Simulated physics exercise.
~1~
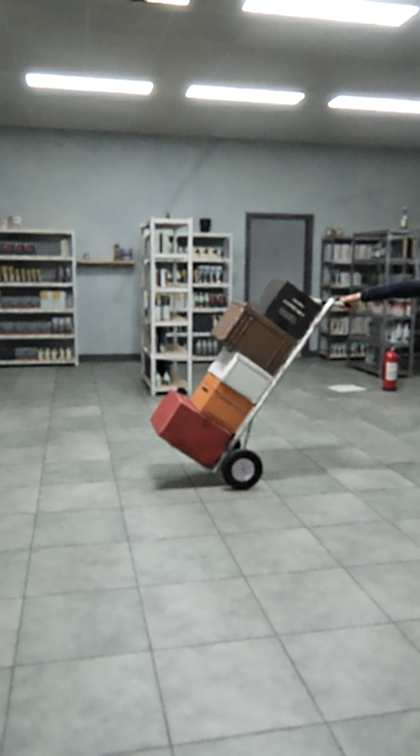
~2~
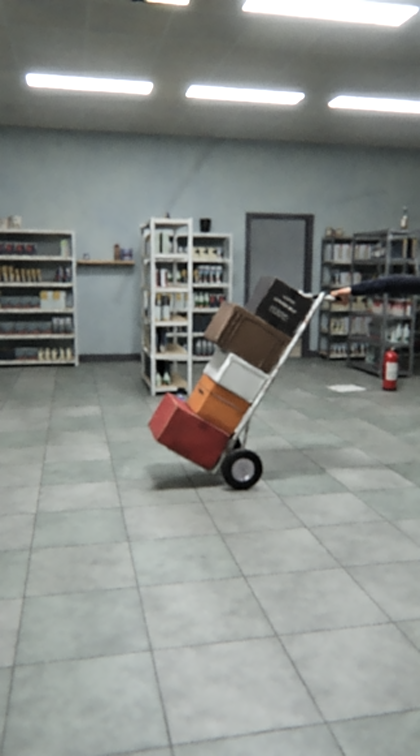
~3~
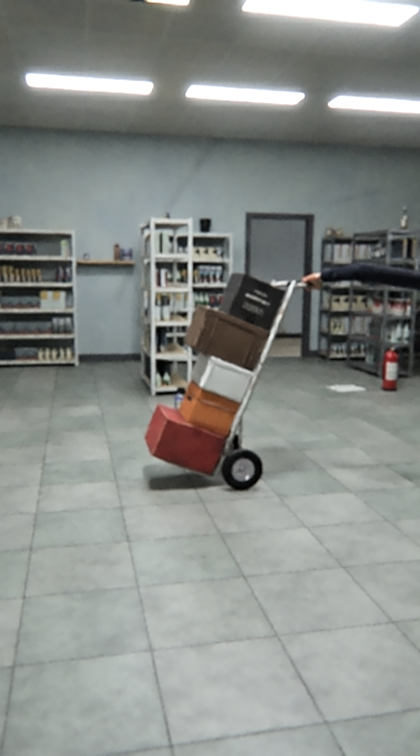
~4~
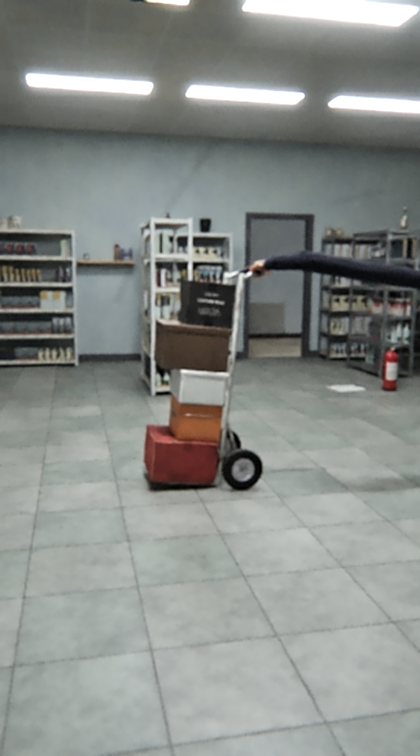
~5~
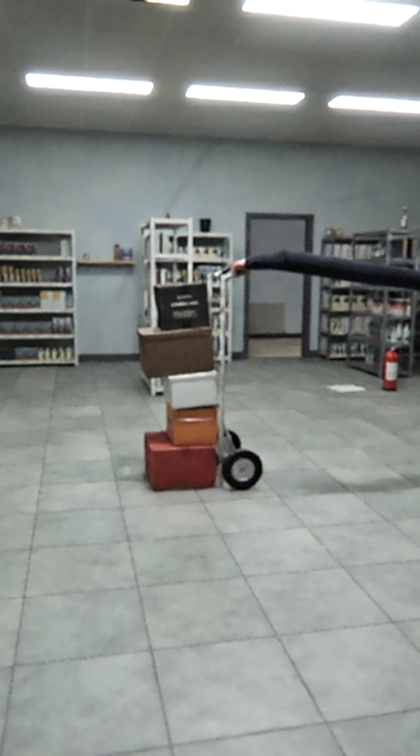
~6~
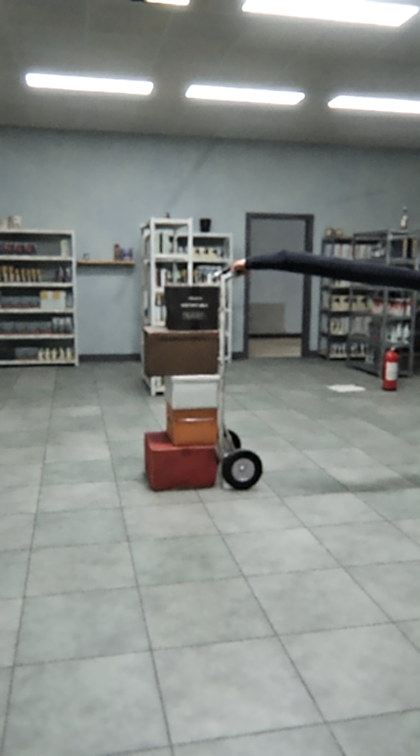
A hand swings a loaded hand truck upright, and its five stacked boxes rock, then settle.
